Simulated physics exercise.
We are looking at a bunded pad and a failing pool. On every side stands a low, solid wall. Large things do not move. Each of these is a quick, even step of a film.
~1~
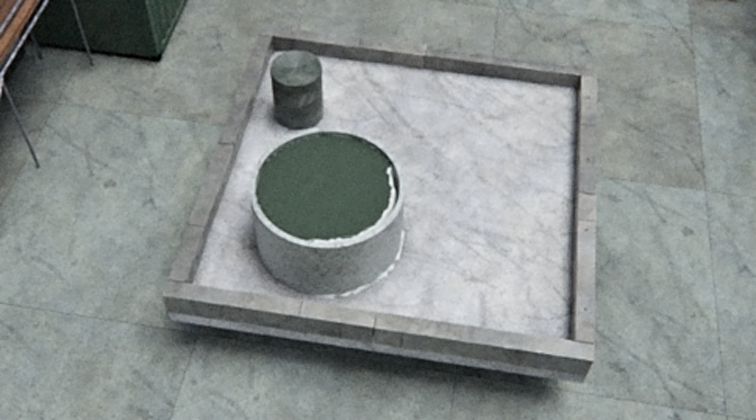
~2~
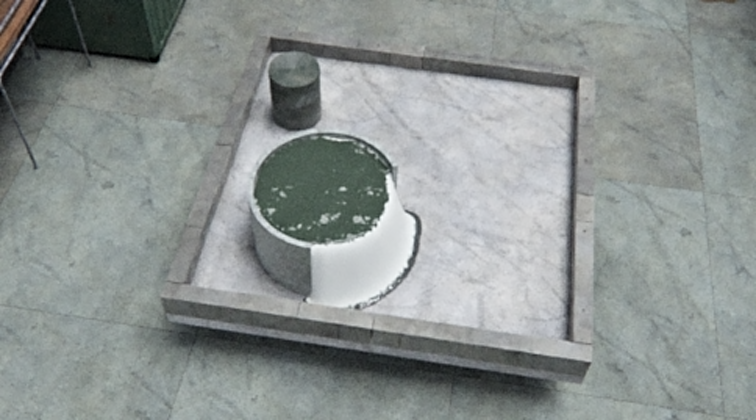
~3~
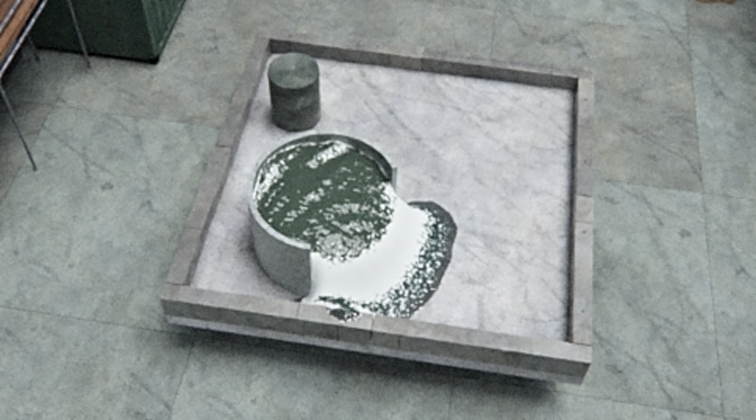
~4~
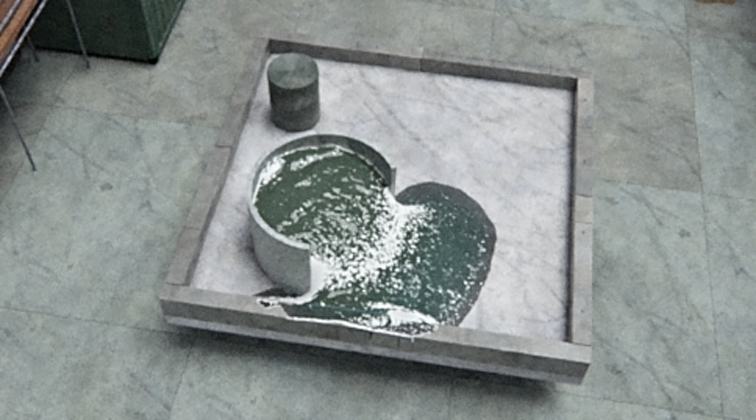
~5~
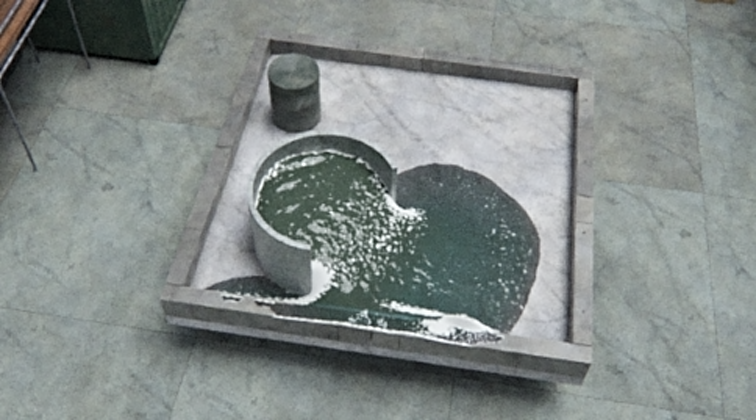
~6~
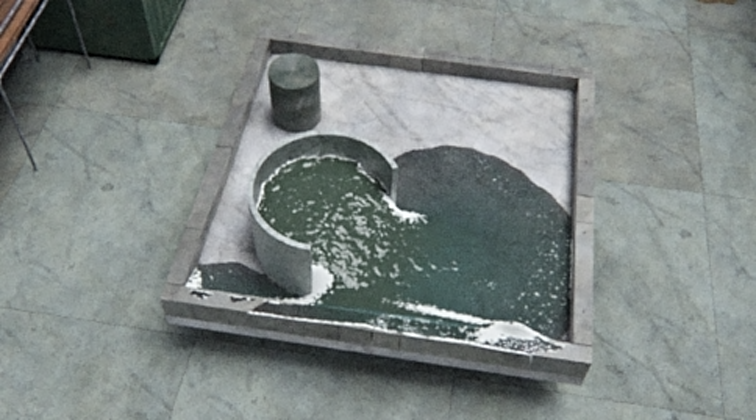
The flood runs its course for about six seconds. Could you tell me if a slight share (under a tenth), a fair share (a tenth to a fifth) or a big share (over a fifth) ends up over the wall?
The loss goes past a fifth.
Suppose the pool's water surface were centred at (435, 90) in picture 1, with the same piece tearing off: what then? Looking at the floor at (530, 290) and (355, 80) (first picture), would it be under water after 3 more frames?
In the order asked: Soaked and untouched.
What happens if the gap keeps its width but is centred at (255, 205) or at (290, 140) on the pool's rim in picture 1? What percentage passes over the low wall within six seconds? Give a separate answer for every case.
Case one: 40 percent; case two: 18 percent.
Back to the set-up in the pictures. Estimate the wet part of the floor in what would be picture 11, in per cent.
Near 50 in a hundred.
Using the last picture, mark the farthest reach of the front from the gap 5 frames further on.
Look around (574, 101).
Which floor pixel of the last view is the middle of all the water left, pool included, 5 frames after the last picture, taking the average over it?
Point: (417, 263).
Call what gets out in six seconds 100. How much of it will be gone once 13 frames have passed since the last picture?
Near 95 %.
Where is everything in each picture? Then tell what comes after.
In the first frame, still water in the pool at (328, 188).
In the second frame, water pours out at (380, 258) and has run to a hidden place.
In the third frame, water pours out at (380, 261) and has run to (440, 213).
In the fourth frame, water pours out at (379, 264) and has run to a hidden place.
In the fifth frame, the front is at a hidden place, out from the gap at (380, 266).
In the sixth frame, water pours out at (380, 266) and has run to (570, 228).
A moment on, water covers 45 % of the floor; the low wall has let 5 % over.
Next, water covers 45 % of the floor; the low wall has let 10 % over.
Then, water covers 55 % of the floor; the low wall has let 23 % over.
Later, water covers 80 % of the floor; the low wall has let 25 % over.
In the end, water covers 85 % of the floor; the low wall has let 25 % over.
